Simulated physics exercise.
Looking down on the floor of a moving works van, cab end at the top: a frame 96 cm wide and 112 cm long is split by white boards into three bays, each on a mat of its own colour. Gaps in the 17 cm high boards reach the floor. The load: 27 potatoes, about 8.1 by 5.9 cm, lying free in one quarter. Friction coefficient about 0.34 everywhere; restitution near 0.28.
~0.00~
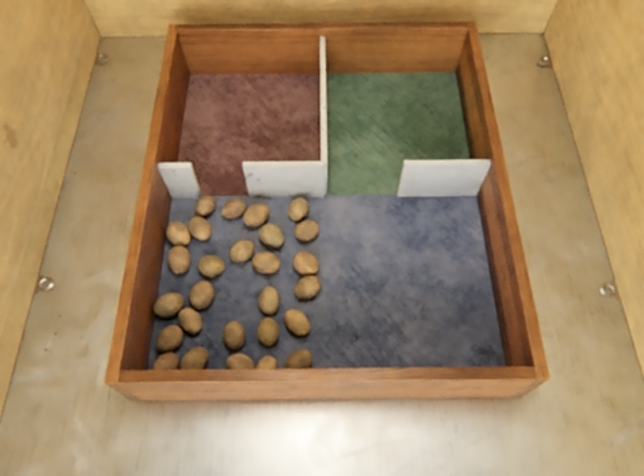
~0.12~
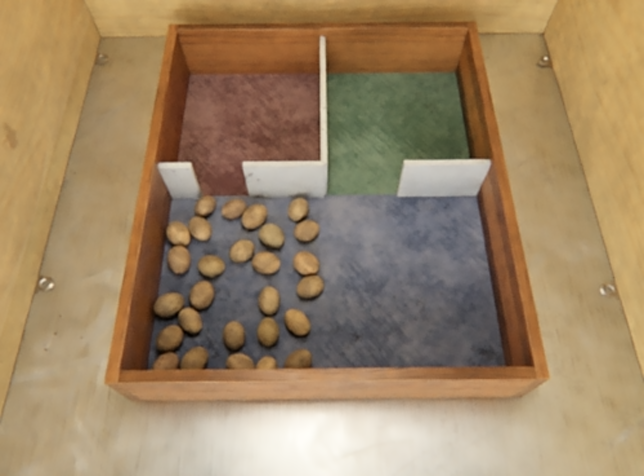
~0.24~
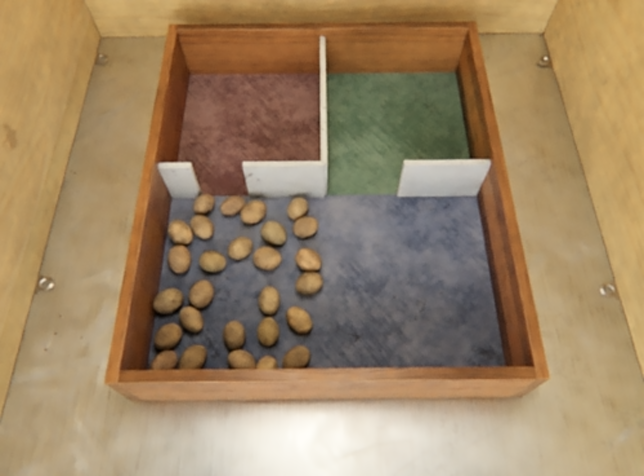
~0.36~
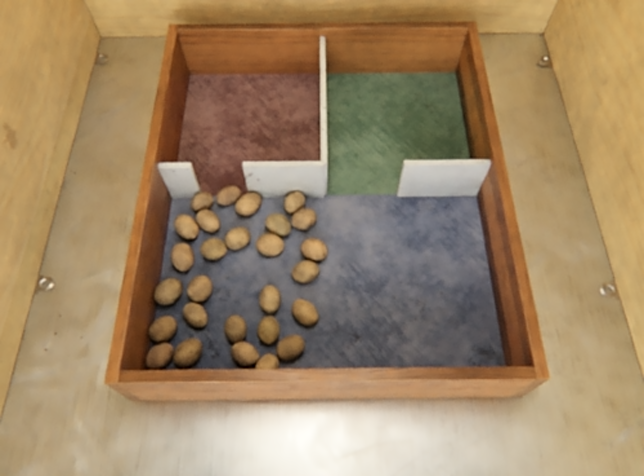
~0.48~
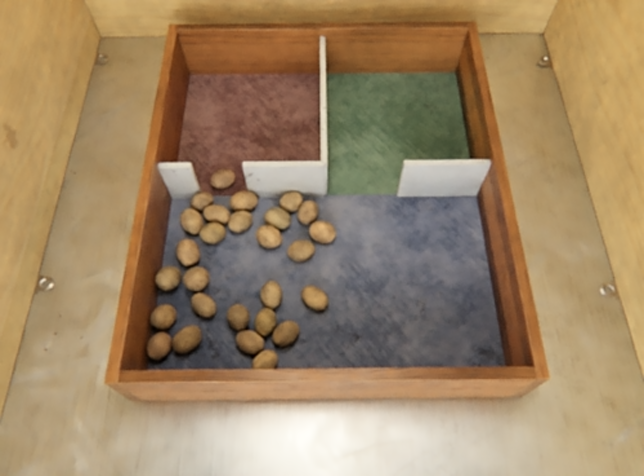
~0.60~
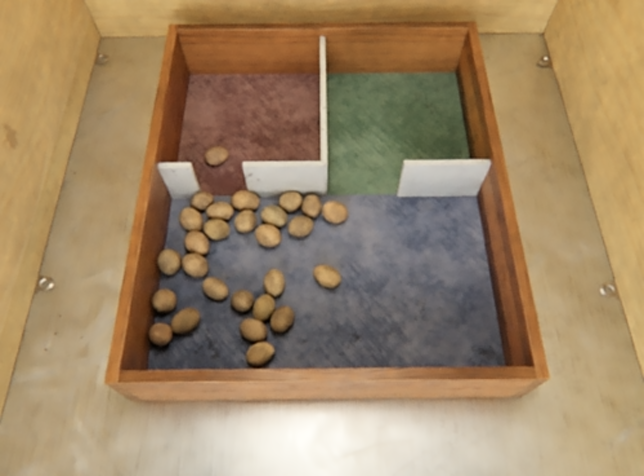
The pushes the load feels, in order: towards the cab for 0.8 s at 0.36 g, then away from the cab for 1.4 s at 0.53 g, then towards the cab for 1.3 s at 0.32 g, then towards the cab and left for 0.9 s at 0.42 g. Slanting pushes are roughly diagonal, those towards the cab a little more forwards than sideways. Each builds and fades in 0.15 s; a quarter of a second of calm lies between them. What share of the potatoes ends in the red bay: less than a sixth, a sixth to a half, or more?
Ending in the red bay: Between a sixth and a half of them.
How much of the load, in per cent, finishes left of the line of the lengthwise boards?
Some 80 per cent.
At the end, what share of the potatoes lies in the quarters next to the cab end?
About 50 per cent.
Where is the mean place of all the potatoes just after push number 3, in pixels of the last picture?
At about (274, 171).
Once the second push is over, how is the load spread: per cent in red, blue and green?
By then: Red 0, blue 100, green 0 per cent.
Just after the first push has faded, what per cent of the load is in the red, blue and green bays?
Red 0, blue 90, green 10 per cent.
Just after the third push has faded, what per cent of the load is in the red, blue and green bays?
By then: Red 20, blue 60, green 20 per cent.
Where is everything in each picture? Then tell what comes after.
In the first picture, middle of the blue mat (325, 284); middle of the green mat (395, 129); middle of the red mat (251, 130); 27 in the blue bay; the potato farthest behind, in the direction of the first push, is at (267, 370).
In the second picture, 27 in the blue bay; the potato farthest behind, in the direction of the first push, is at (266, 371).
In the third picture, 27 in the blue bay; the potato farthest behind, in the direction of the first push, is at (266, 370).
In the fourth picture, 27 in the blue bay; the potato farthest behind, in the direction of the first push, is at (267, 368).
In the fifth picture, 1 in the red bay and 26 in the blue bay; the potato farthest behind, in the direction of the first push, is at (265, 363).
In the sixth picture, 1 in the red bay and 26 in the blue bay; the potato farthest behind, in the direction of the first push, is at (260, 354).
After push 1 (1.04 s), 1 in the red bay, 24 in the blue bay and 2 in the green bay.
After push 2 (2.69 s), 1 in the red bay and 26 in the blue bay.
After push 3 (4.24 s), 5 in the red bay, 17 in the blue bay and 5 in the green bay.
After push 4 (5.39 s), 9 in the red bay, 13 in the blue bay and 5 in the green bay.
Outcome (at 6.32 s), 9 in the red bay, 13 in the blue bay and 5 in the green bay. Asked share, 9 of 27, 33 per cent.
